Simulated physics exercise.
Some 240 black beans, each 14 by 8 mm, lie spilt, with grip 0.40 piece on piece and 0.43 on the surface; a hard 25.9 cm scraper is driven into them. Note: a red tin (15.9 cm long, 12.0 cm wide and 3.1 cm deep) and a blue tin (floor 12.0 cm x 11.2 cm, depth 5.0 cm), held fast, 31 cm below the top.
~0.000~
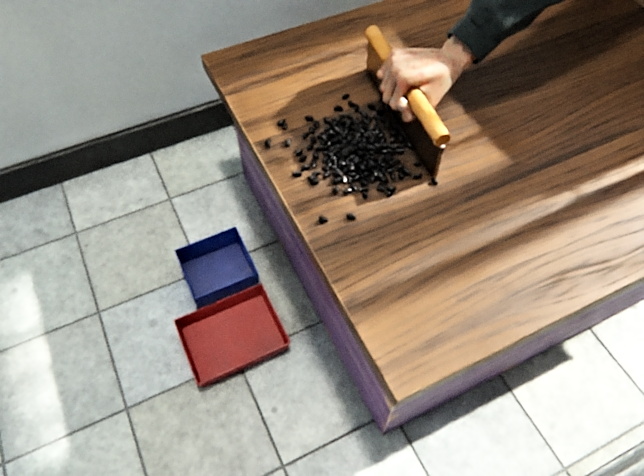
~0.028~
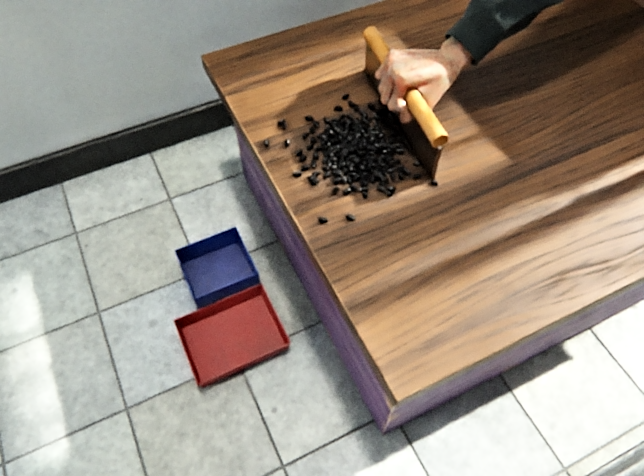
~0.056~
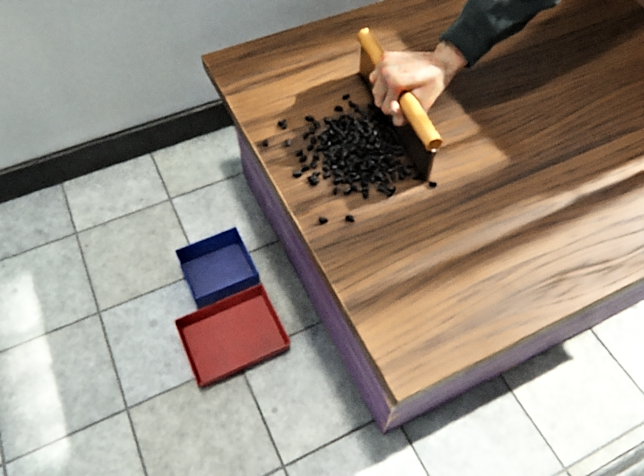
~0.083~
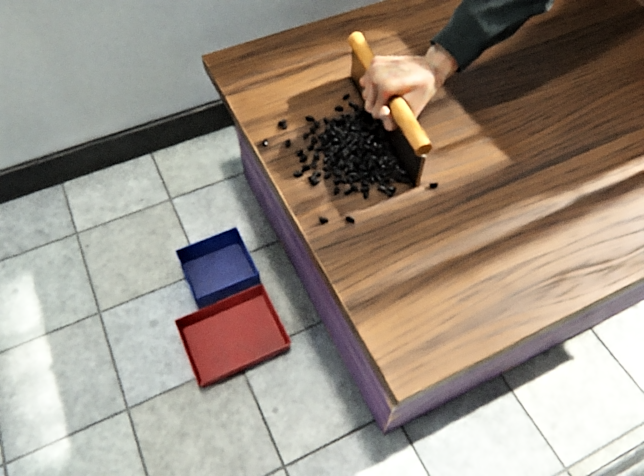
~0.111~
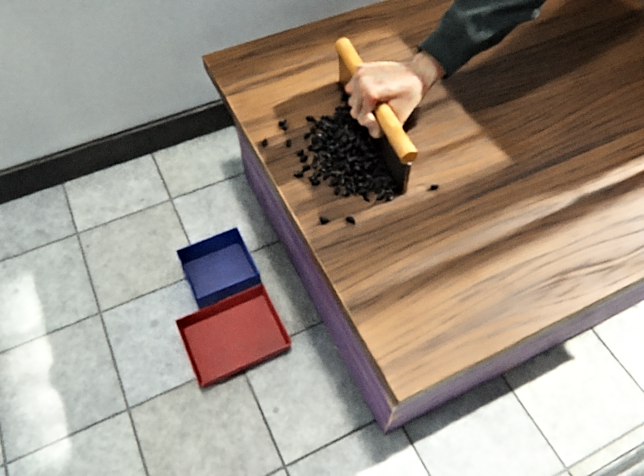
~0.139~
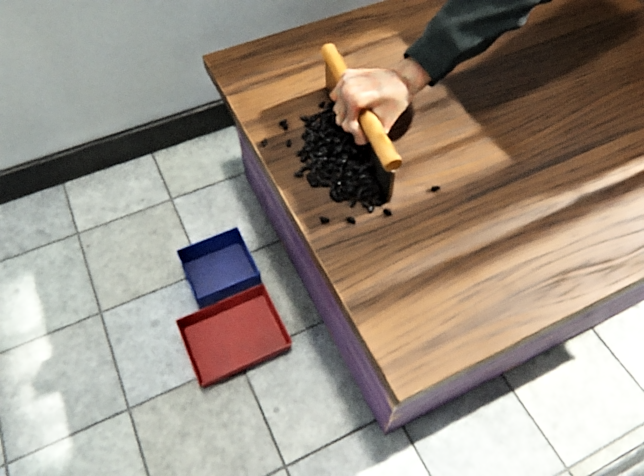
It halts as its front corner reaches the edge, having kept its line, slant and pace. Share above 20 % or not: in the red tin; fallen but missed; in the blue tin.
Red tin: Above; missed: Above; blue tin: Not above.
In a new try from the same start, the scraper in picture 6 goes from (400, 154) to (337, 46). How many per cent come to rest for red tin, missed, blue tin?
In the red tin 15 per cent, missed 25 per cent, in the blue tin 45 per cent.
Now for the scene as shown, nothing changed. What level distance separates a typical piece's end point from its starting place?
About 38 cm.
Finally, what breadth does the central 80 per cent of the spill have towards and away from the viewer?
I'd put it at close to 34 cm, front to back.
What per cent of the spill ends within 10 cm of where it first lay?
Some 0 per cent.
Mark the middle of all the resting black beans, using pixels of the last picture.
In the final view, the middle lies around (187, 331).
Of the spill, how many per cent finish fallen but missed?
Estimated share: Close to 55 %.
Then, at 0.27 s, scraper 20 cm from its start, spill 22 cm wide; off the edge, not caught 5 %, still on top 95 %.
After 0.41 s, scraper 21 cm from its start, spill 27 cm wide; off the edge, not caught 100 %.
Then, at 0.52 s, scraper 21 cm from its start, spill 31 cm wide; red tin 30 %, blue tin 10 %, off the edge, not caught 60 %.
In the end, at 2.2 s, red tin 30 %, blue tin 10 %, fallen but missed 55 %, still on top 0 %.
